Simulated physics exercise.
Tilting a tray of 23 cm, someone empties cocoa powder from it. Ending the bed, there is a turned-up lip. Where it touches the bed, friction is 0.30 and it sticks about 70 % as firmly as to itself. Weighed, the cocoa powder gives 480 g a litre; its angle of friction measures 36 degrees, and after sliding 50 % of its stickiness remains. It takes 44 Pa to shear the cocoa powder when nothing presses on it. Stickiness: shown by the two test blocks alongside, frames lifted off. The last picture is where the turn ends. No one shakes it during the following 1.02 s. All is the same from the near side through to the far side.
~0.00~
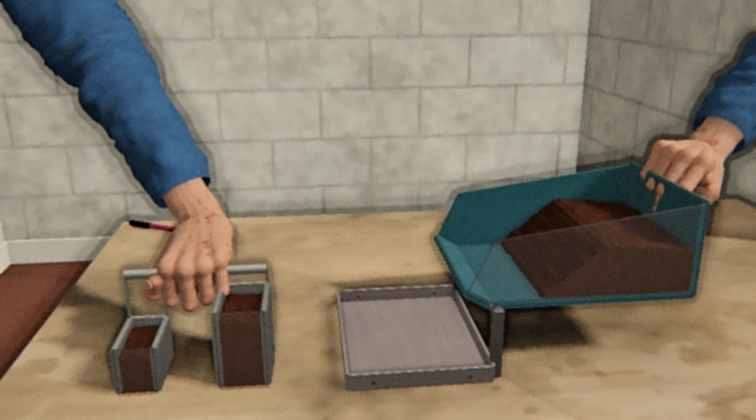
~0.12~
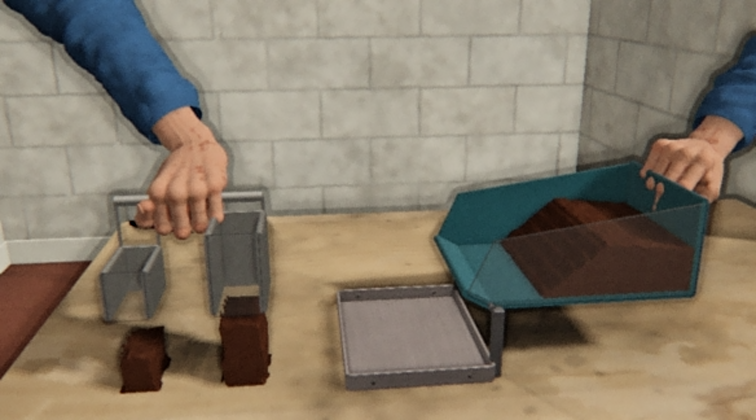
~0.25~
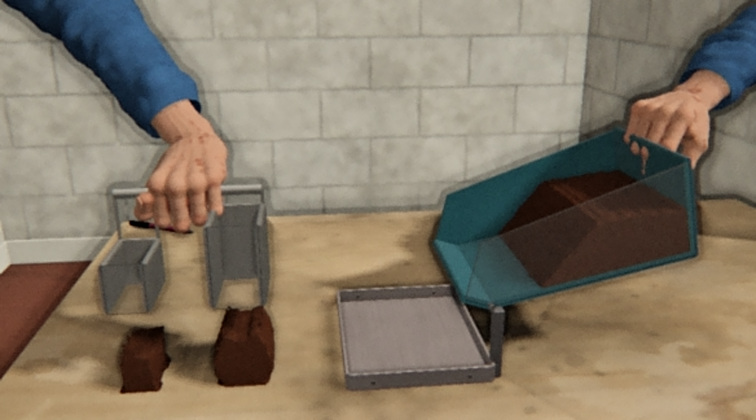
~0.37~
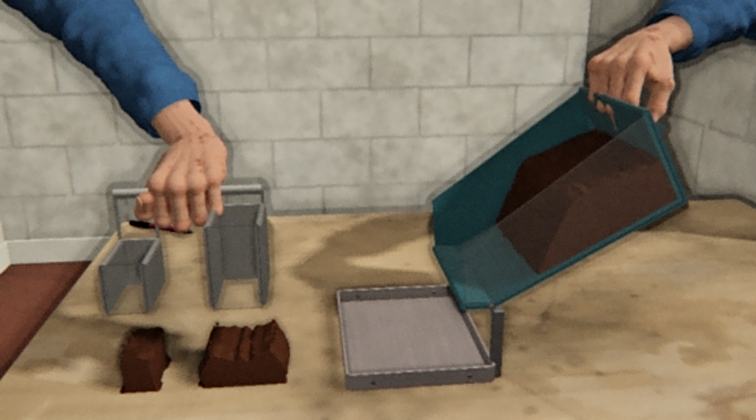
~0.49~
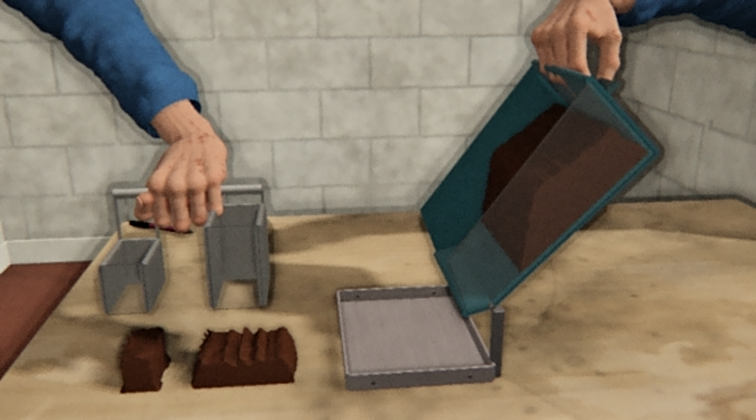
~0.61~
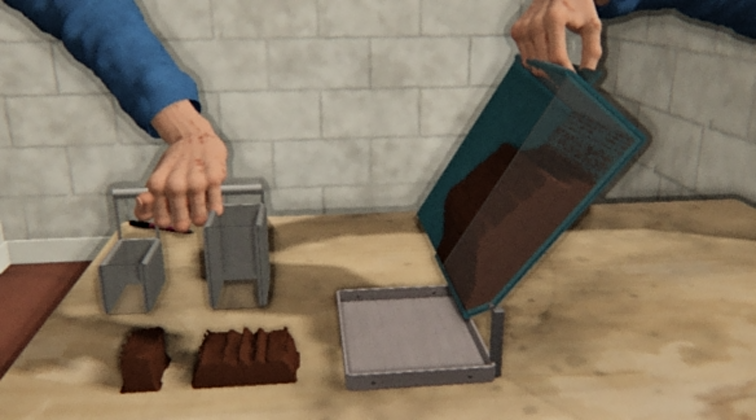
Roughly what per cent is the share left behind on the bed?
About 2 %.
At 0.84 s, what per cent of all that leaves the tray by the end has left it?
Estimate: 90 %.
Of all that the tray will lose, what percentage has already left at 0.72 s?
Some 50 in a hundred.
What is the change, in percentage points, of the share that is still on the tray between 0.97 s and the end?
Roughly 1 %.
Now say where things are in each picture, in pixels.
In the first frame, top of the high end at (702, 204), tilt 0 degrees; leading edge of the cocoa powder at (546, 294); blocks stand 4.4 cm, 8.1 cm (left to right).
In the second frame, top of the high end at (702, 203), tilt 0 degrees; leading edge of the cocoa powder at (546, 294); blocks stand 4.4 cm, 7.8 cm (left to right).
In the third frame, top of the high end at (684, 163), tilt 12 degrees; leading edge of the cocoa powder at (544, 283); blocks stand 4.4 cm, 6.4 cm (left to right).
In the fourth frame, top of the high end at (643, 116), tilt 29 degrees; leading edge of the cocoa powder at (538, 275); blocks stand 4.4 cm, 4.4 cm (left to right).
In the fifth frame, top of the high end at (587, 84), tilt 45 degrees; leading edge of the cocoa powder at (521, 269); blocks stand 4.4 cm, 3.7 cm (left to right).
In the sixth frame, top of the high end at (567, 77), tilt 50 degrees; leading edge of the cocoa powder at (466, 305); blocks stand 4.4 cm, 3.6 cm (left to right).
After 0.72 s, the tilt is 50 degrees and 54 % is on the bed.
After 0.84 s, the tilt is 50 degrees and 7 % is on the bed.
After 0.97 s, the tilt is 50 degrees and 2 % is on the bed.
After 1.09 s, the tilt is 50 degrees and 2 % is on the bed.
After 1.60 s, at the end, the tilt is 50 degrees and 2 % is on the bed.
